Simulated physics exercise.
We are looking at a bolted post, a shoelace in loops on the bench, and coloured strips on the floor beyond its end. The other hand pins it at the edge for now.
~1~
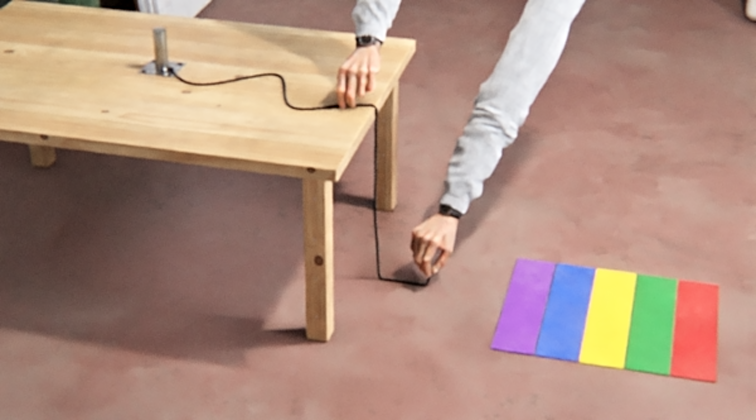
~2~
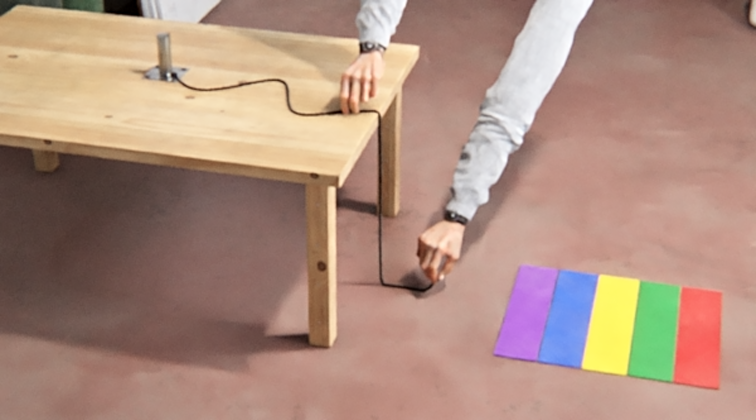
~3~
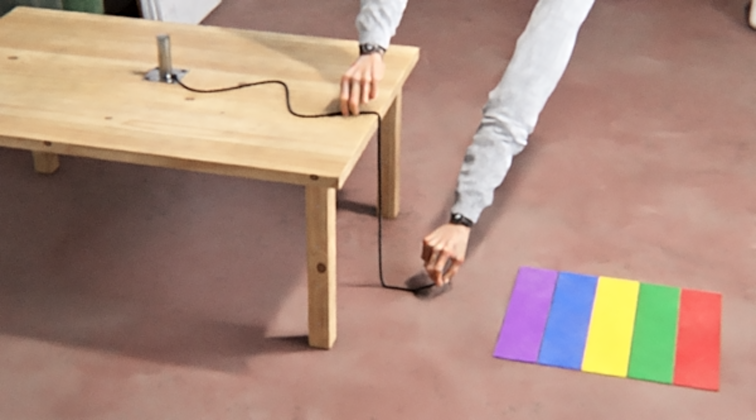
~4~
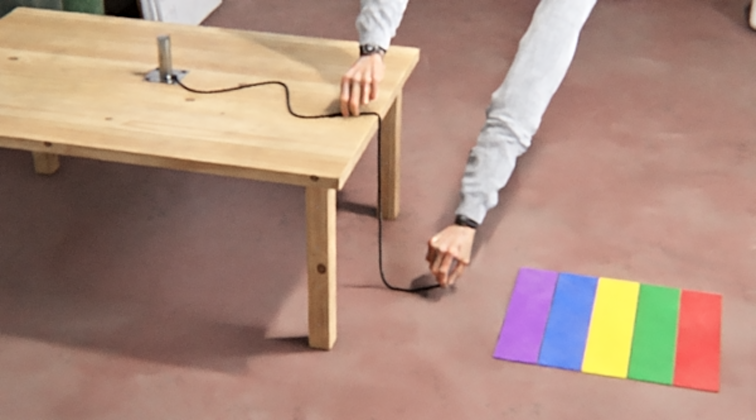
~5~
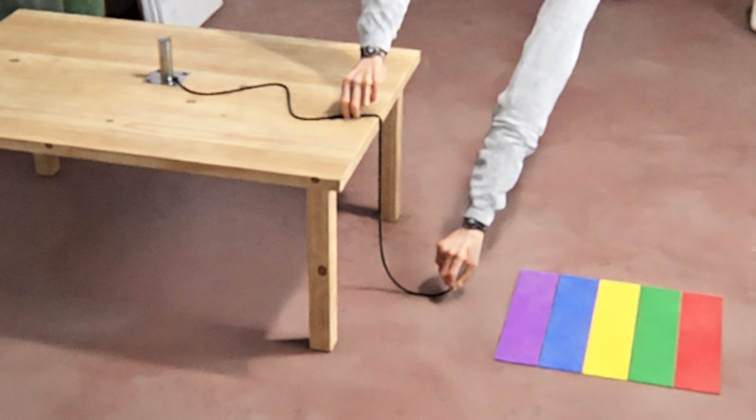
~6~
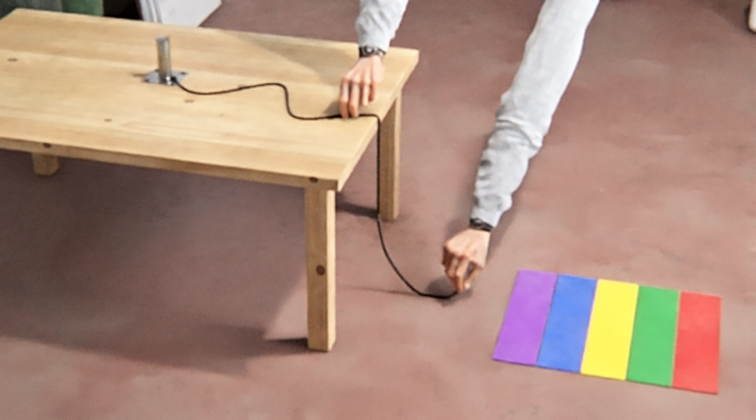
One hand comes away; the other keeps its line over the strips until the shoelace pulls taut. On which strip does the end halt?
The end stops over the green strip.
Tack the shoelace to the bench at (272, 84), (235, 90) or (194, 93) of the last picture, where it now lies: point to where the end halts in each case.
Try by try, around (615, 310), (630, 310) and (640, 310).
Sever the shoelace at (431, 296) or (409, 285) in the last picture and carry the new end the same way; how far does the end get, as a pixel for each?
In that order: (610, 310) and (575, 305).
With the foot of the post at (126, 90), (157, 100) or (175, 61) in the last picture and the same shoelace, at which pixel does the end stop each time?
The places are (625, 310), (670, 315) and (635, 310).
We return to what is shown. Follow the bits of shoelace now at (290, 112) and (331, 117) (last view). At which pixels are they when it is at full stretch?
The first at (362, 110), the second at (403, 135).
Early on, end near (573, 303); over blue.
Midway, end near (624, 310); over yellow.
At the end of the slack, end near (654, 314); over green. It gets as far as the green strip.
